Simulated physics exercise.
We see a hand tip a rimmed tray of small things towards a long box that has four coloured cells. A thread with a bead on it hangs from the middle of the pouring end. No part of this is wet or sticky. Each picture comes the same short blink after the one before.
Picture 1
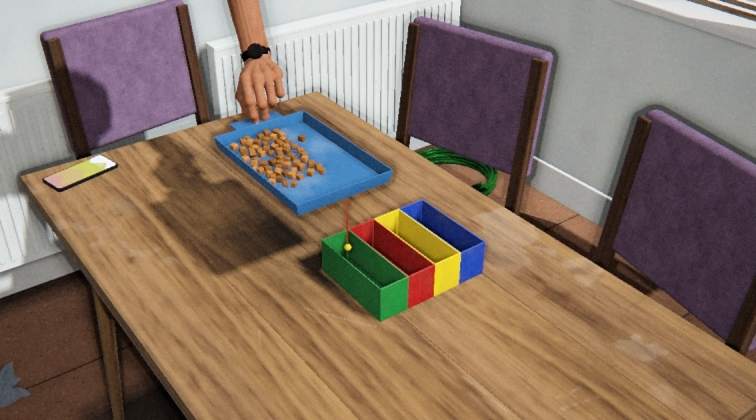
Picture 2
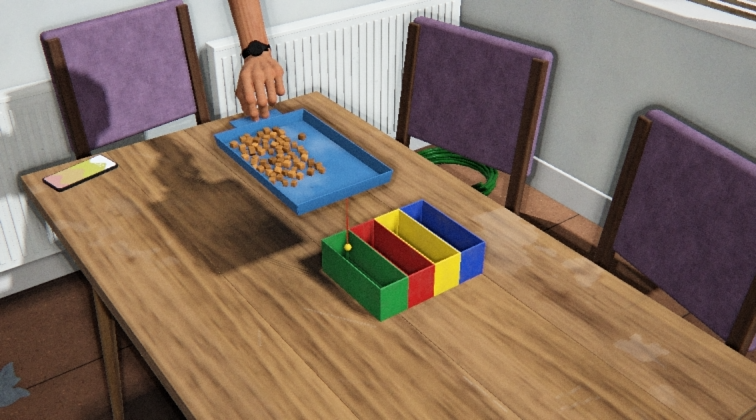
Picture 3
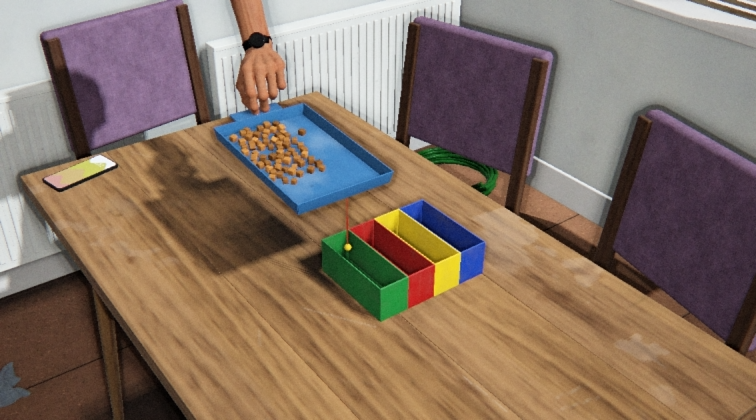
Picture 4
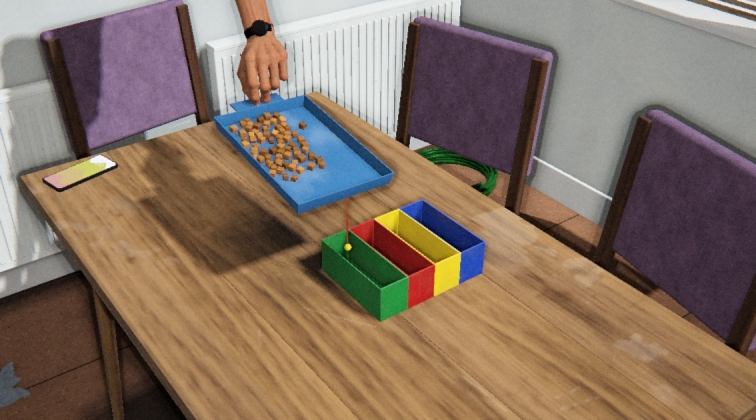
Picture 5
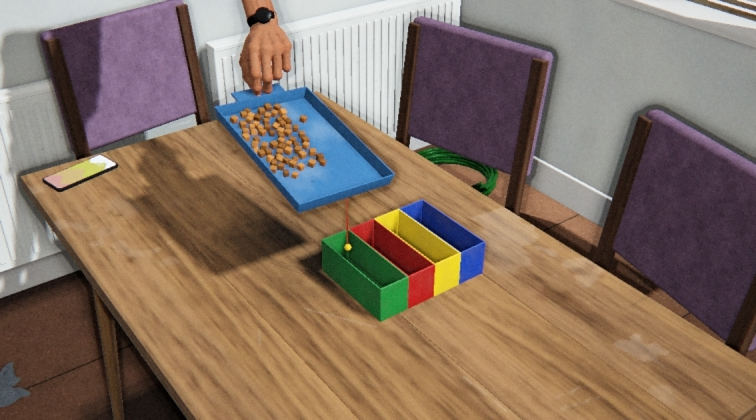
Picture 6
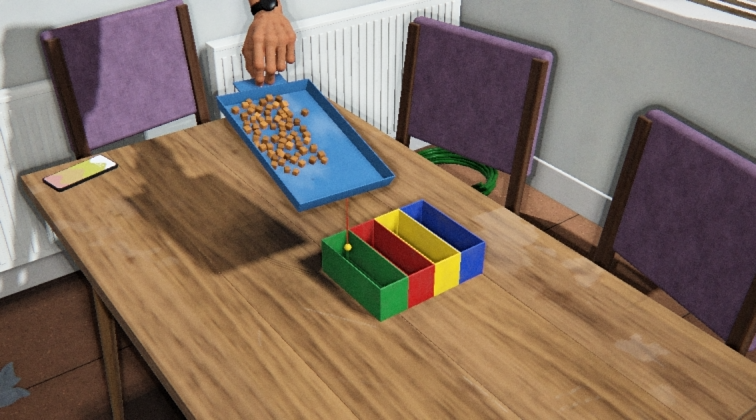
To begin with, a hand holds the far end of a blue rimmed tray of small brown pieces above a wooden table, near a box with green, red, yellow and blue cells. The hand then gradually raises that end, steepening the tray's slope, while the pieces stay clustered in its upper part.
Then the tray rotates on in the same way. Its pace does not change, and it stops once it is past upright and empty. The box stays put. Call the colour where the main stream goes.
I call red.
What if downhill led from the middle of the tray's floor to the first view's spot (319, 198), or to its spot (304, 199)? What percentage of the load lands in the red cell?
It comes to about 0 per cent the first time and about 0 per cent the second.
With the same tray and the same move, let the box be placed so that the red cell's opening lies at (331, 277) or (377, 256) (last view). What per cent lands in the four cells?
Close to 80 %, followed by close to 100 %.
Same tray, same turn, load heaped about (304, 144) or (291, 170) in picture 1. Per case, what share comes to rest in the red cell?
About 40 % and 40 %.
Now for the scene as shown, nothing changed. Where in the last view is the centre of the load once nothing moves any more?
Near pixel (399, 287).
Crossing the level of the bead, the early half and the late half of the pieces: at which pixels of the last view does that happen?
The opening half passes (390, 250), the closing half (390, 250).
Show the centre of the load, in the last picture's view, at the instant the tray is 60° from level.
Centre estimate: (358, 177).
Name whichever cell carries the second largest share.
Second: Green.
Just after the last frame, tray tipped steeply; almost all on the tray; about a tenth falling or outside the box.
A moment on, tray tipped right over; the larger part on the tray; about a tenth in the green cell; about a tenth in the red cell; just a few in the yellow cell; just a few in the blue cell; just a few falling or outside the box.
Further on, tray tipped past a quarter turn; roughly half in the red cell; roughly a quarter in the green cell; about a tenth in the yellow cell; just a few in the blue cell; about a tenth falling or outside the box.
When it is over, tray tipped past a quarter turn; roughly half in the red cell; roughly a quarter in the green cell; about a tenth in the yellow cell; just a few in the blue cell; about a tenth outside the box.
